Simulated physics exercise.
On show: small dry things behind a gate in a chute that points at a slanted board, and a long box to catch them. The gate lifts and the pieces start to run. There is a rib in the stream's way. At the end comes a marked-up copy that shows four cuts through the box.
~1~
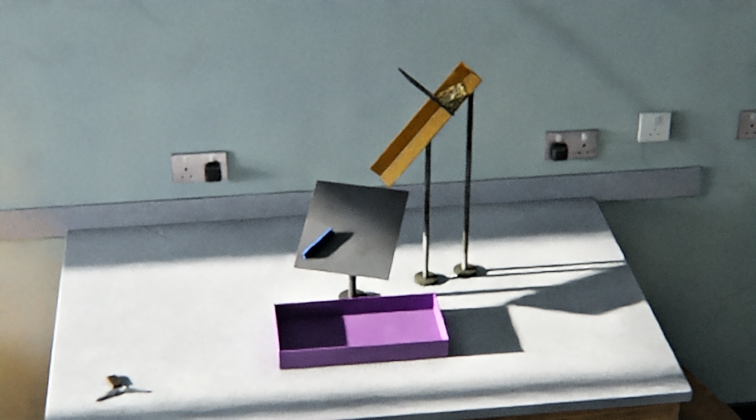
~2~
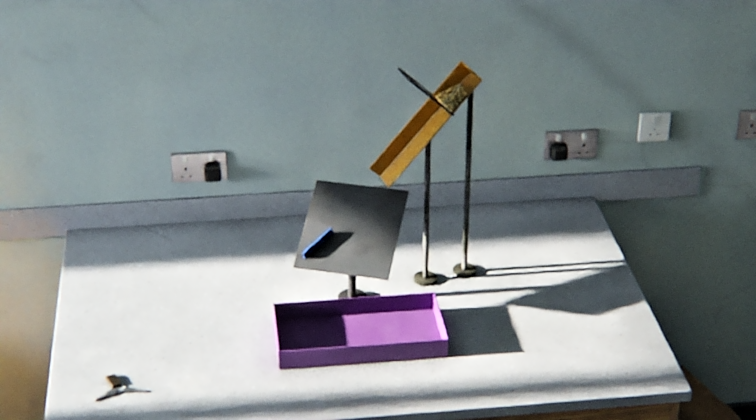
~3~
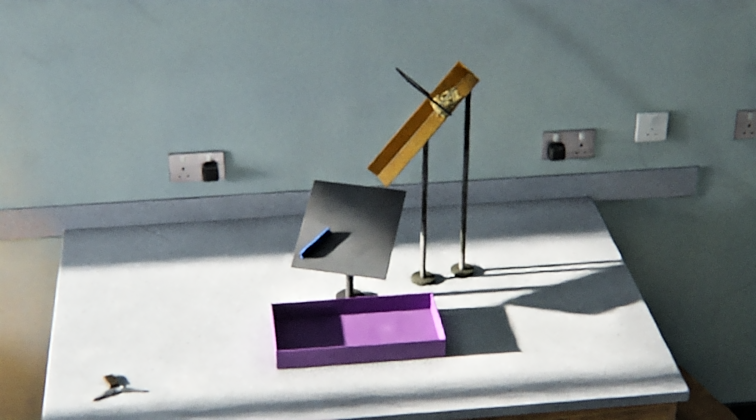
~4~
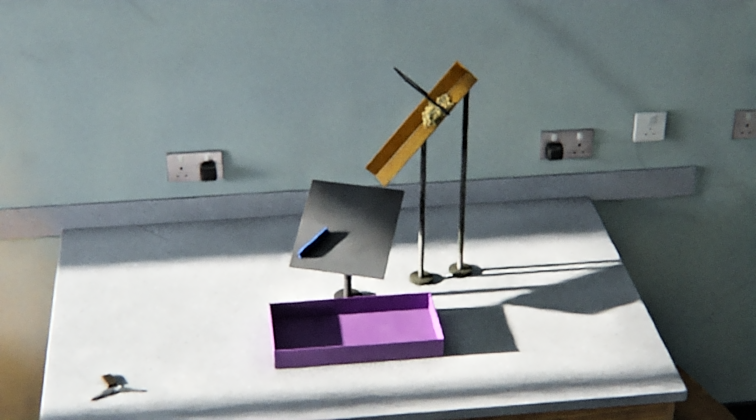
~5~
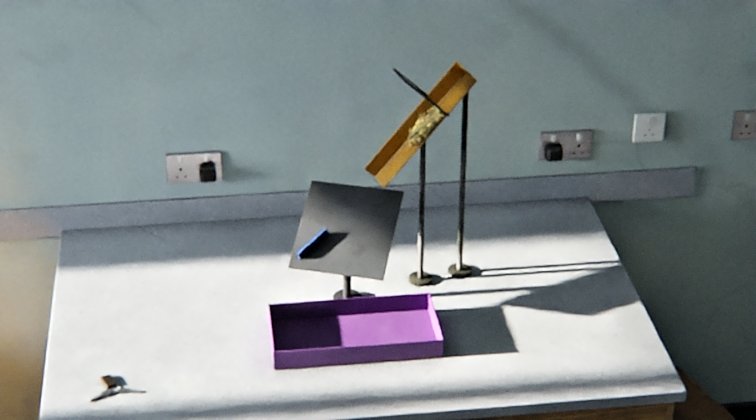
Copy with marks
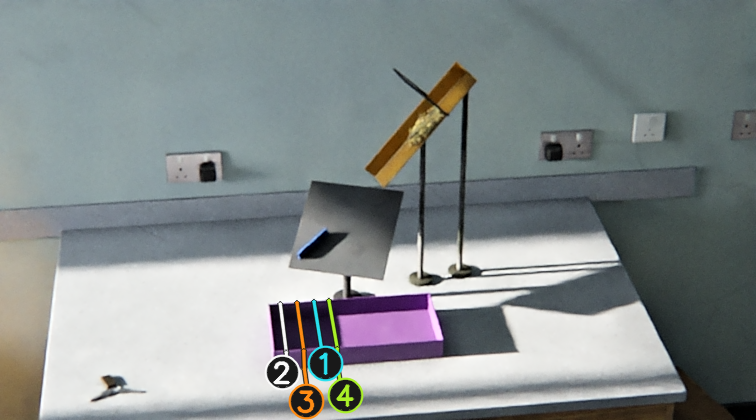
A pale worktop against a grey-green wall with power sockets is seen from the front and slightly above, in a view that stays almost still. An orange-yellow chute on two dark posts slopes down leftward toward a tilted grey board with a small blue rib, above a long, empty purple box. A dark gate lifts in the chute, and small pale-yellow pieces slide partway down it.
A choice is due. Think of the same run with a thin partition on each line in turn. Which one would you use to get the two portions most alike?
It is 3.
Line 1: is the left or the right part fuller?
The left side.
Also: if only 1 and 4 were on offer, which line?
It is 1.
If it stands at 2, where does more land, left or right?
Right.
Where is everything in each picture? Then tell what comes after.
The first picture shows load behind the gate at (450, 97), soya beans; lip of the chute at (385, 182), sloping fairly steeply.
The second picture shows middle of the board at (352, 228), tilted fairly steeply; middle of its low edge at (340, 273); of its high edge at (363, 185).
The third picture shows front corners of the box at (276, 351) and (445, 339), empty; front of the load at (438, 115).
The fourth picture shows middle of the load at (435, 112); its front at (426, 127), about a quarter of the way to the lip; rib from (327, 227) to (298, 253).
The fifth picture shows middle of the load at (426, 126); its front at (410, 145), about half of the way to the lip.
On the marked copy, line 1 crosses the front rim at (321, 349); line 2 crosses the front rim at (286, 351); line 3 crosses the front rim at (303, 350); line 4 crosses the front rim at (337, 347).
If 1 is chosen, of what is caught, most on the left of the divider, about a quarter on the right.
If 2 is chosen, of what is caught, a small part on the left of the divider, nearly all on the right.
If 3 is chosen, of what is caught, about half on the left of the divider, about half on the right.
If 4 is chosen, of what is caught, nearly all on the left of the divider, a stray few on the right.
